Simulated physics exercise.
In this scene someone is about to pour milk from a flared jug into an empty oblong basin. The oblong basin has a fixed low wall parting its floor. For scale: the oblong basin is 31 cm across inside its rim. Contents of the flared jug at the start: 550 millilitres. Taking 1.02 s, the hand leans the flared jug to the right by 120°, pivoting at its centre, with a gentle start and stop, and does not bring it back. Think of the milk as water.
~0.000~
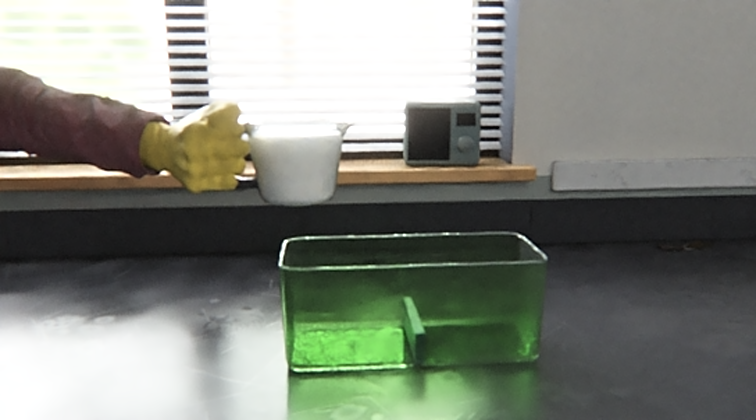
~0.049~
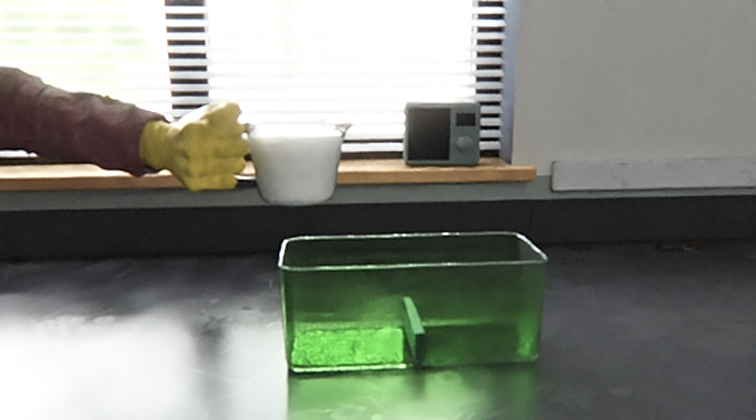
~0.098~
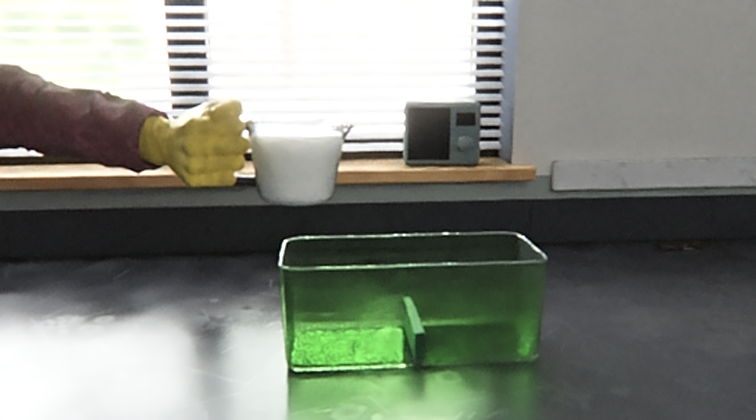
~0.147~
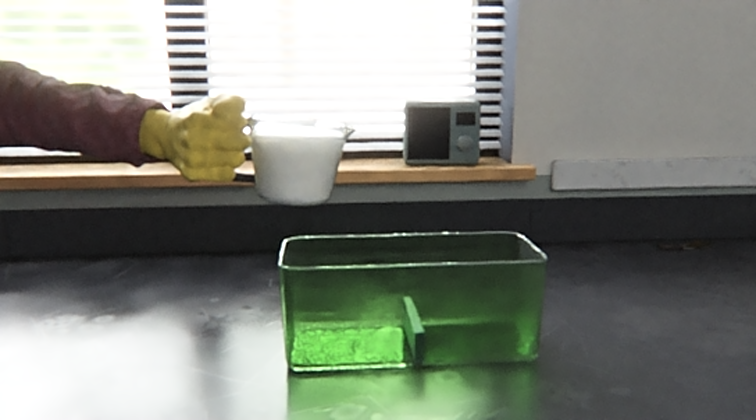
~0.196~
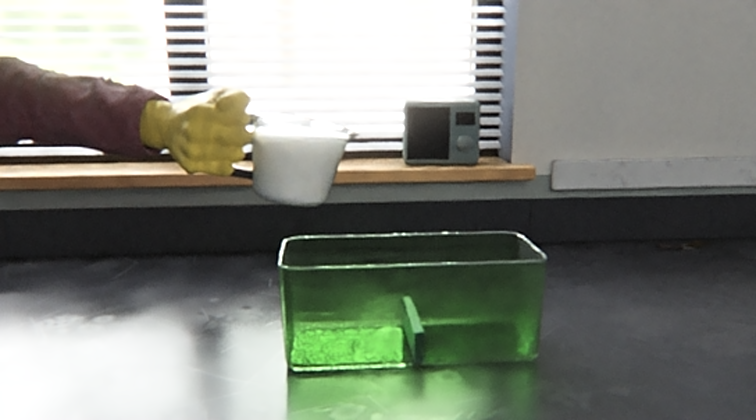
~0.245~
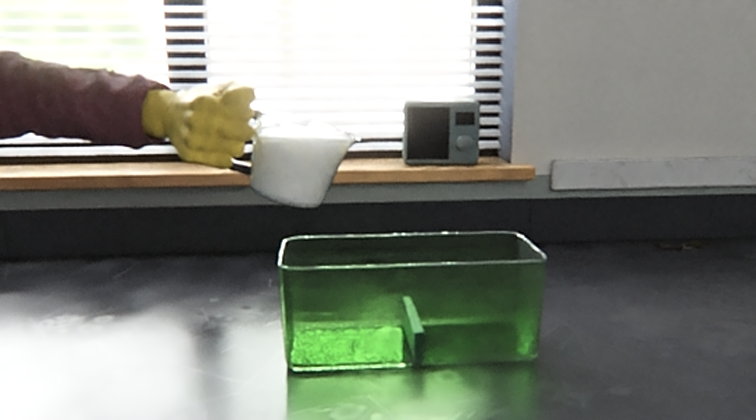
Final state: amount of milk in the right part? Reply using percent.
Approximately 26 %.
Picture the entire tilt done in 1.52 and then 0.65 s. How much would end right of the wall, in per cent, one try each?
It comes to 35 per cent, and then 20 per cent.
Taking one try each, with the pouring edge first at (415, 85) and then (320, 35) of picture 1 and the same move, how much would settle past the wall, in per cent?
Result: 90 per cent, then 10 per cent.
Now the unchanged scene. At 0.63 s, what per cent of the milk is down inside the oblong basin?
Near 24 in a hundred.
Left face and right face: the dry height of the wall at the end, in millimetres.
Left side: Around 18 mm. Right side: Around 30 mm.
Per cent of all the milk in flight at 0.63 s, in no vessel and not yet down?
Close to 26 per cent, I'd say.
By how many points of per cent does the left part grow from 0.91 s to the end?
Around 3 in a hundred.
After 0.63 s the tilt is 81° and 51 per cent is still to pour, 13 is left of the wall and 11 right of it.
After 0.91 s the tilt is 116° and 3 per cent is still to pour, 71 is left of the wall and 23 right of it.
After 1.20 s the tilt is 120° and 0 per cent is still to pour, 74 is left of the wall and 26 right of it.
After 1.52 s the tilt is 120° and 0 per cent is still to pour, 74 is left of the wall and 26 right of it.
In the end 74 per cent lies left of the wall, 26 right of it and 1 outside.
